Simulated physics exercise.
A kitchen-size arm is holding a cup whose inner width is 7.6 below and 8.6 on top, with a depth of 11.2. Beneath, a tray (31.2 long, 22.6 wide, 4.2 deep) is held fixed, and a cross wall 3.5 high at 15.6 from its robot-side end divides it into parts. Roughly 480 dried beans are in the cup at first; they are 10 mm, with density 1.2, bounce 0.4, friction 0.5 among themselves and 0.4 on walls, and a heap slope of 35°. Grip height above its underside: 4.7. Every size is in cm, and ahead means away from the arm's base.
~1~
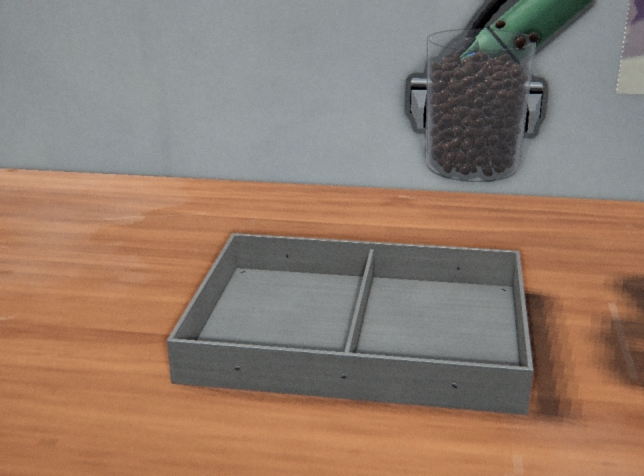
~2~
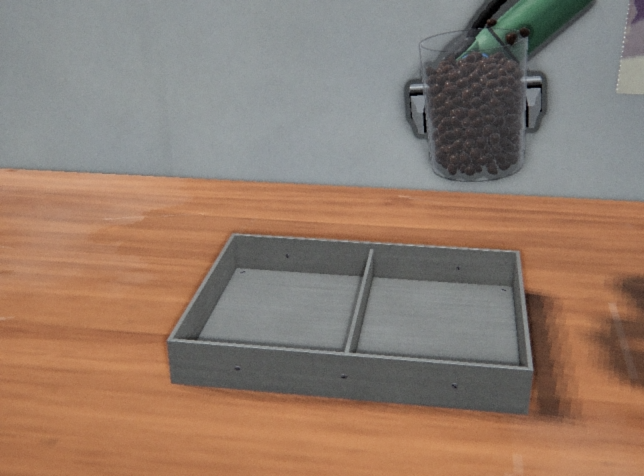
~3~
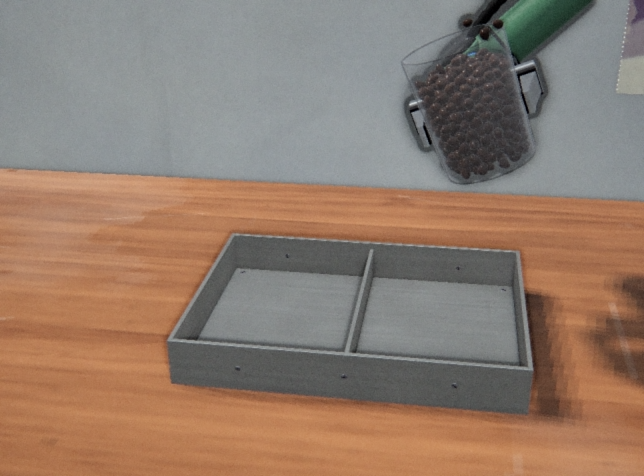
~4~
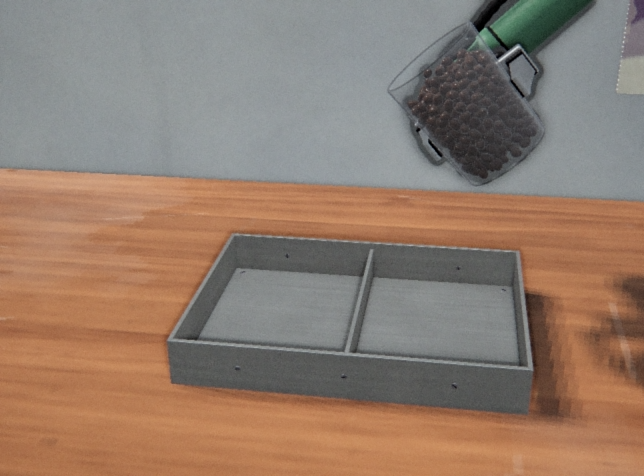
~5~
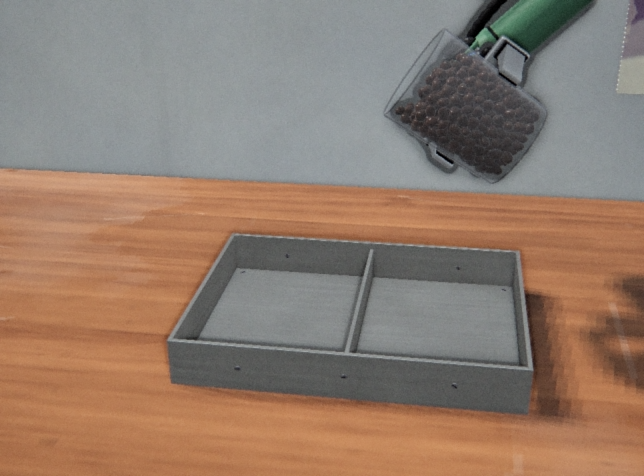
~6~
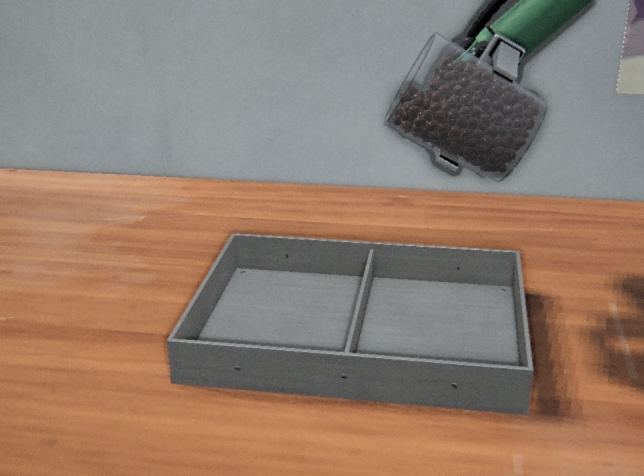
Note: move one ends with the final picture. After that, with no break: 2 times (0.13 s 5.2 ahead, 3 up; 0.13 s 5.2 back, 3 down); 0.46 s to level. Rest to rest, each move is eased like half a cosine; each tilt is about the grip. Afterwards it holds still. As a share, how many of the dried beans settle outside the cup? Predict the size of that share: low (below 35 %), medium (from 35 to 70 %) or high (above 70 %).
Predicted share: Medium.
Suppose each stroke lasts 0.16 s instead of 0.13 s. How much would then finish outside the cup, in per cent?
That would give around 40 per cent.
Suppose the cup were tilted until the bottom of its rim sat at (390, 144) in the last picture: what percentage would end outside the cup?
90 %.
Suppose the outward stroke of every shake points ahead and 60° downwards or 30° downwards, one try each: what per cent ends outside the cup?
Some 5 and 15 per cent.
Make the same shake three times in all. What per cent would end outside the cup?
Then roughly 65 percent.
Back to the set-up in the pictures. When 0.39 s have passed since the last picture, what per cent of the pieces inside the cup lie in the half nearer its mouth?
40 %.
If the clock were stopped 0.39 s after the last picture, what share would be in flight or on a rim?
About 4 per cent.
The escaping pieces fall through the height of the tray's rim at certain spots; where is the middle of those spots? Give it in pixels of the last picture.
Look at roughly (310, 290) in the last picture.
Then, 0.39 s after the last picture, tilted 62° forward, highest piece 28 above the table; 282 in the cup, 152 in the far-side part, 21 in the robot-side part, 20 in flight or on a rim.
Then, 0.78 s after the last picture, tilted 24° forward, highest piece 27 above the table; 239 in the far-side part, 200 in the cup, 31 in the robot-side part, 5 on the table or floor.
Then, 1.18 s after the last picture, level, highest piece 25 above the table; 239 in the far-side part, 200 in the cup, 31 in the robot-side part, 5 on the table or floor.
Then, 2.23 s after the last picture, level, highest piece 25 above the table; 239 in the far-side part, 200 in the cup, 31 in the robot-side part, 5 on the table or floor.
Final count, 239 in the far-side part, 200 in the cup, 31 in the robot-side part, 5 on the table or floor. That is 58 % outside the cup.
